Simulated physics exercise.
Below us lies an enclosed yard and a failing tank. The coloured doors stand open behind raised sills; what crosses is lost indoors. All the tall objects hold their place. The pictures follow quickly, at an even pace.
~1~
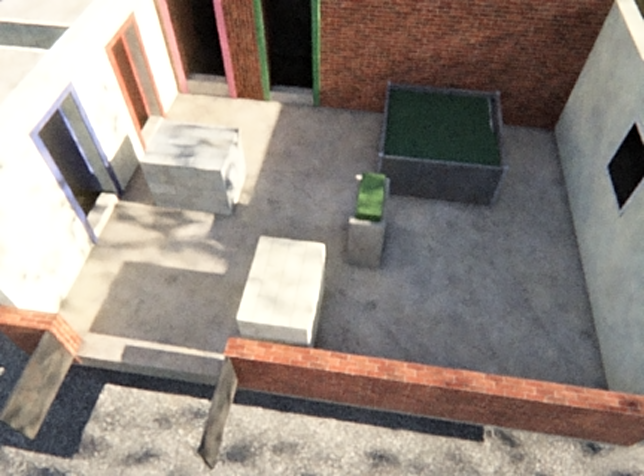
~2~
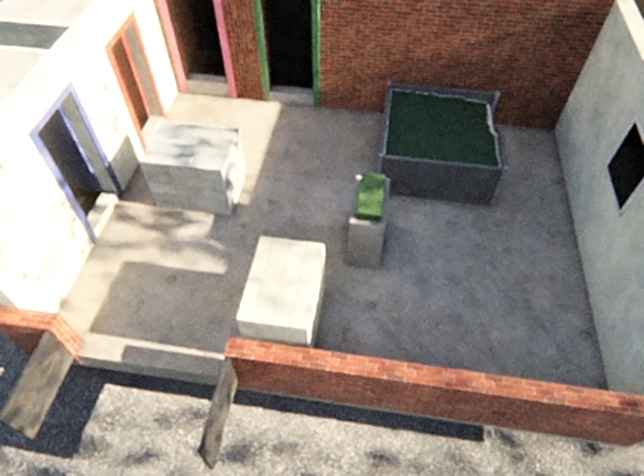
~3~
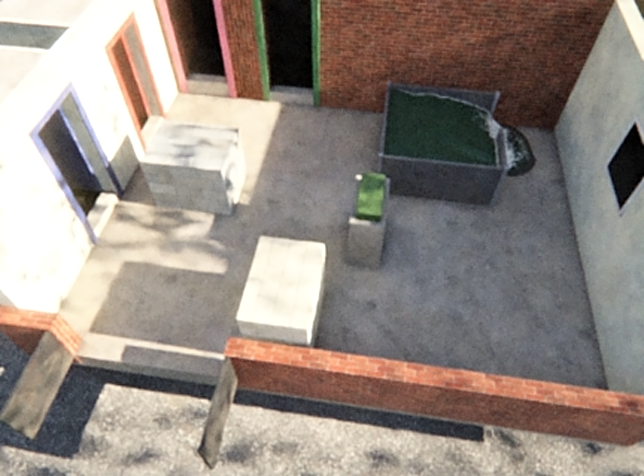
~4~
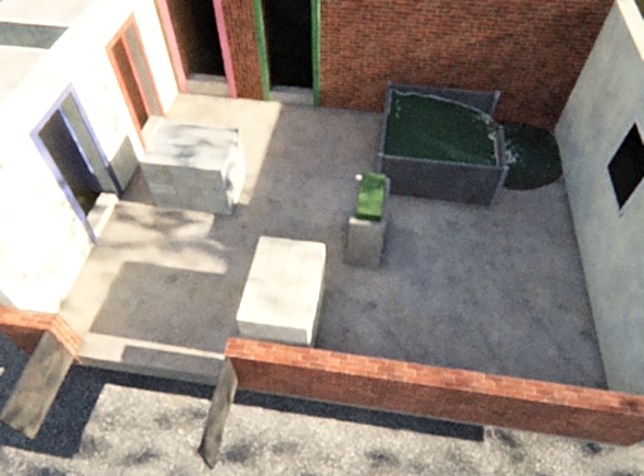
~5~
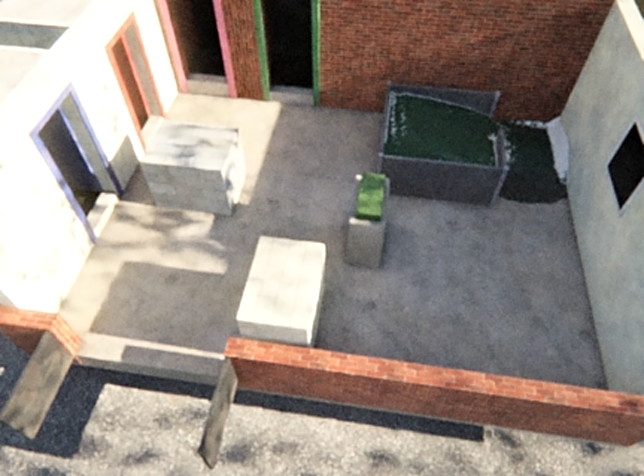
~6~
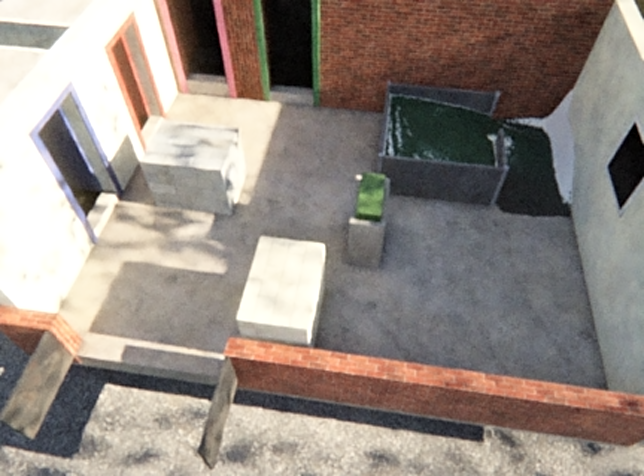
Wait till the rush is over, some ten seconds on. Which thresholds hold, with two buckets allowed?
In the end: The pink door admits no more than that; the green door admits no more than that; the red door admits no more than that; the blue door admits no more than that.
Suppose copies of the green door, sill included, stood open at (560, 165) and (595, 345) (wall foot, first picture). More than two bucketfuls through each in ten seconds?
In that order: Lets more in, takes less.
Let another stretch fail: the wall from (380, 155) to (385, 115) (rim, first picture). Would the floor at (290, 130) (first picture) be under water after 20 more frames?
At that place: Under water.
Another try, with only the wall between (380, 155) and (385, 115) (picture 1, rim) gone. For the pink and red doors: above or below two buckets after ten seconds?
Then: The pink door takes less, the red door passes that mark.
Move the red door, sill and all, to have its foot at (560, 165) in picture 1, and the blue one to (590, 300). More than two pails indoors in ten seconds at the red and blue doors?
In short: Red door lets more in, blue door keeps below it.
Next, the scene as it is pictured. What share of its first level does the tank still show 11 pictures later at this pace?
Roughly 54 per cent.
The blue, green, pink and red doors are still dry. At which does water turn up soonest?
That is the green door.
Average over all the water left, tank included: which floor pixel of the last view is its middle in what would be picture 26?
Near (473, 198).
A moment on, water covers 10 % of the floor; the pink door not reached, the green door not reached, the red door not reached, the blue door not reached.
Next, water covers 25 % of the floor; the pink door not reached, the green door not reached, the red door not reached, the blue door not reached.
Then, water covers 45 % of the floor; the pink door not reached, the green door wet at the sill, nothing in, the red door not reached, the blue door not reached.
Later, water covers 70 % of the floor; the pink door wet at the sill, nothing in, the green door wet at the sill, nothing in, the red door wet at the sill, nothing in, the blue door not reached.
In the end, water covers 90 % of the floor; the pink door wet at the sill, nothing in, the green door wet at the sill, nothing in, the red door under two buckets in, the blue door wet at the sill, nothing in.
